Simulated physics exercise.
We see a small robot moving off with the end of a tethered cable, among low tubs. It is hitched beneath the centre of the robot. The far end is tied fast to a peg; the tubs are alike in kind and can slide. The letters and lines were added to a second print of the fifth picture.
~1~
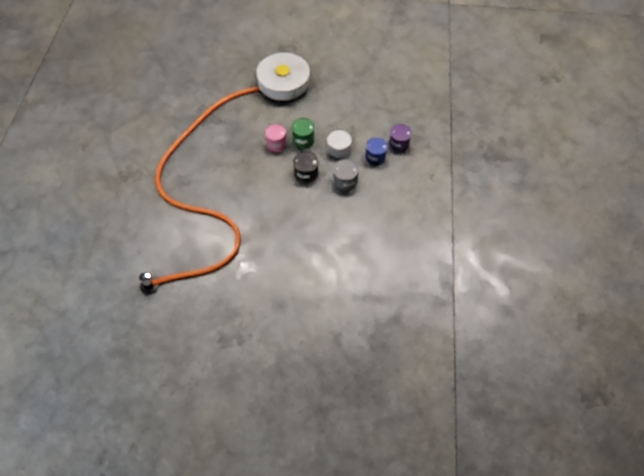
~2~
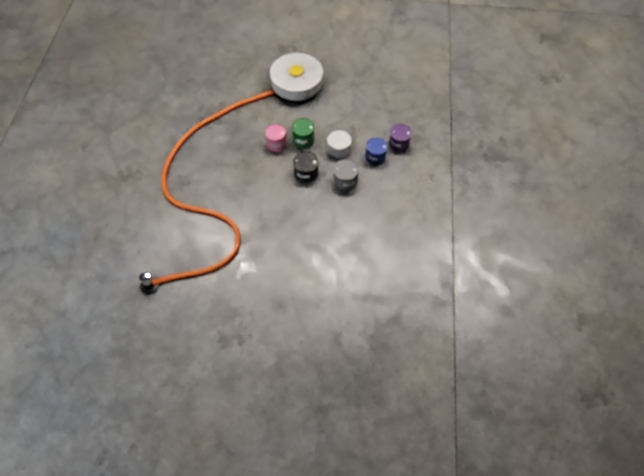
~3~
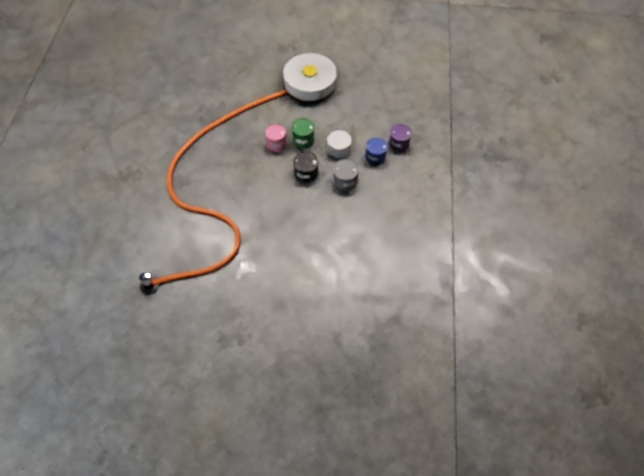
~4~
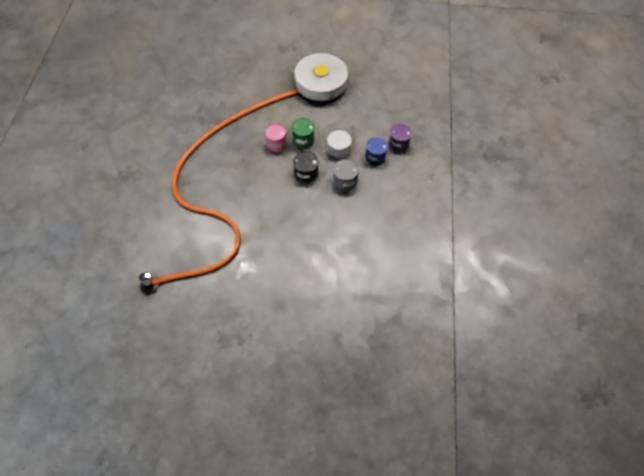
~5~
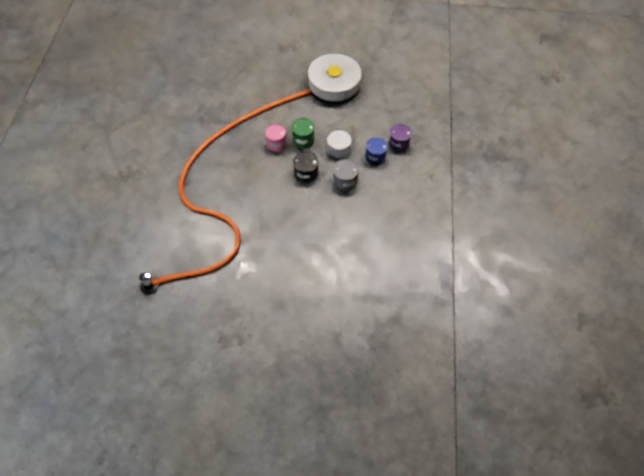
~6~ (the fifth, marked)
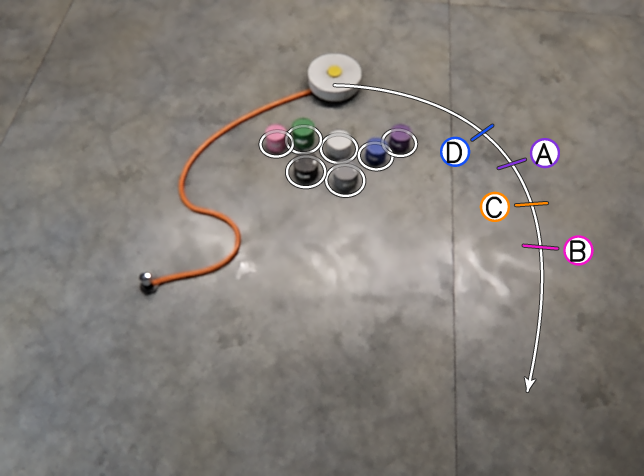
We see a round white device with a yellow top slide slowly rightward across a grey floor, drawing along part of an orange cord attached to a small peg, while seven small coloured tubs below it stay still.
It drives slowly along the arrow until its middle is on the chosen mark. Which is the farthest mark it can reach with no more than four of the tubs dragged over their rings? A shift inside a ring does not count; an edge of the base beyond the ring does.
It should halt at D.
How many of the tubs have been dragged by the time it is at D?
By then, two.
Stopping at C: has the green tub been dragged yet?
Yes.
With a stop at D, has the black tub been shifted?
No.
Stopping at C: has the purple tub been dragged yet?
Yes.
On the marked copy, A at (512, 164); B at (541, 247); C at (532, 204); D at (483, 133); the route from (334, 85) via (515, 169) to (528, 391).
Following D. Soon after the start, robot (391, 85).
Later, robot (443, 101).
In the end, robot (485, 126); green tub (310, 141); pink tub (290, 149); two over the rings.
As for the rest, A has six over the rings; B has seven over the rings; C has seven over the rings.
